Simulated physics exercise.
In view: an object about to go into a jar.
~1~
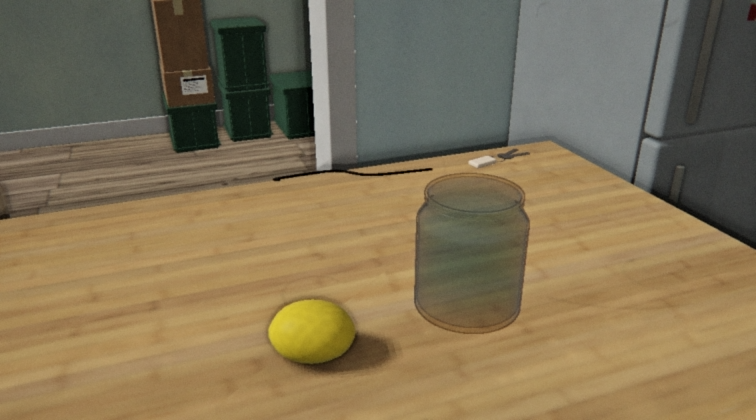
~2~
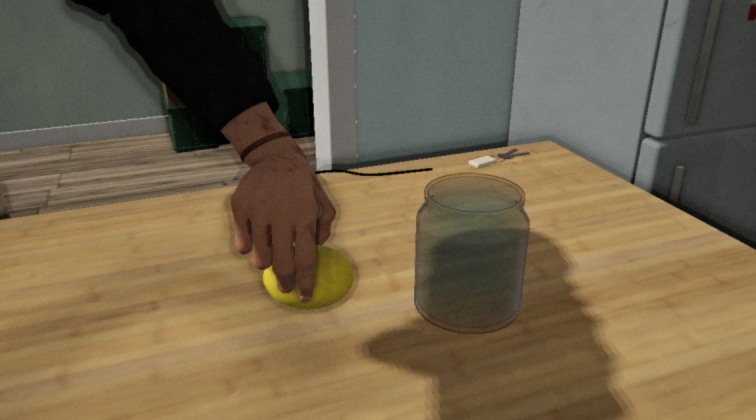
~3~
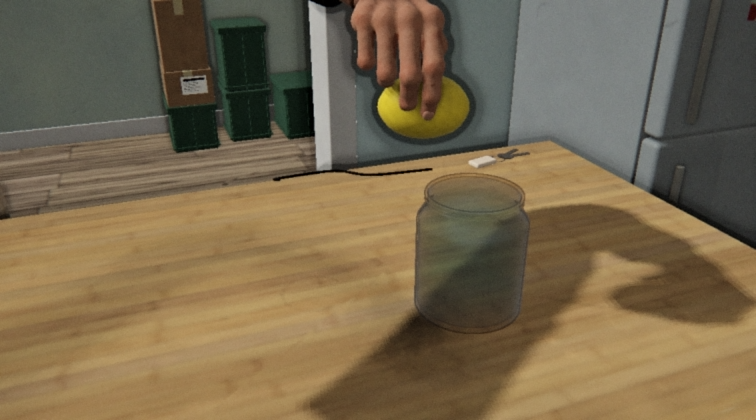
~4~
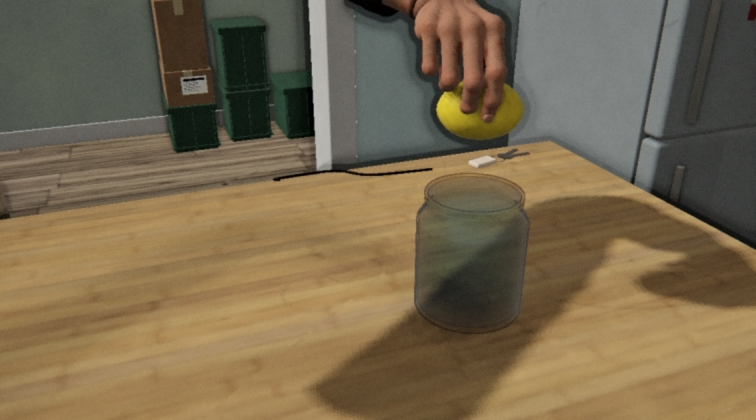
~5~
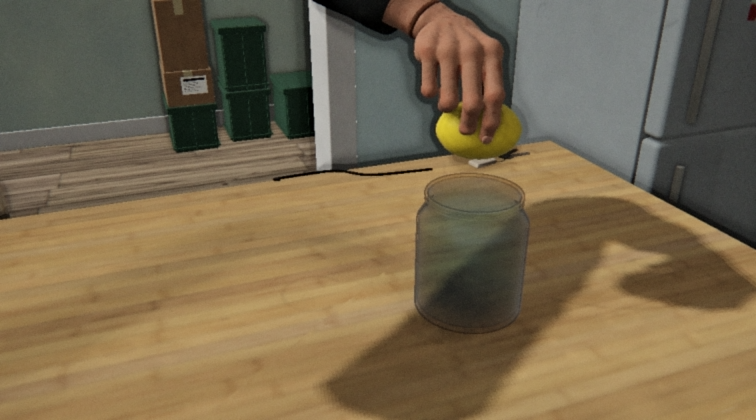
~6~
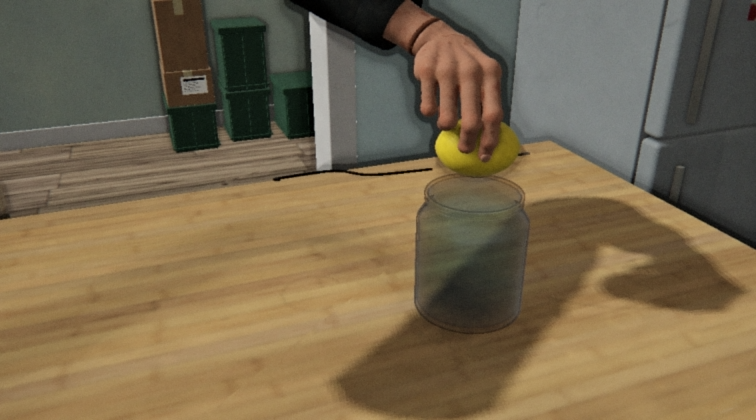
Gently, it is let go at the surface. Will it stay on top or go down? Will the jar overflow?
In the water, the object is held up; as for the jar, it spills some.
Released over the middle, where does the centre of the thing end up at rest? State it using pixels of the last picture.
Around (473, 208).
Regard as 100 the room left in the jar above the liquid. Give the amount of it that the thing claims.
I'd say somewhere close to 530 percent.
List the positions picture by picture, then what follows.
The lemon lies on the top at (312, 331); jar (471, 247) nearly full, in the first picture.
A hand picks up the lemon at (308, 276); jar nearly full, surface at (474, 195), in the second picture.
The lemon is carried over at (423, 107); jar (471, 247) nearly full, in the third picture.
The lemon is above the jar at (480, 109); jar nearly full, surface at (474, 195), in the fourth picture.
The lemon comes down at (479, 129); jar (471, 247) nearly full, in the fifth picture.
The lemon is just over the surface at (477, 147); jar nearly full, surface at (474, 195), in the sixth picture.
Next, the lemon enters the water; the jar is full to the brim; it has run over.
After that, the lemon comes up again; the jar is full to the brim; it has run over.
Finally, the lemon rides on the surface; the jar is full to the brim; it has run over.
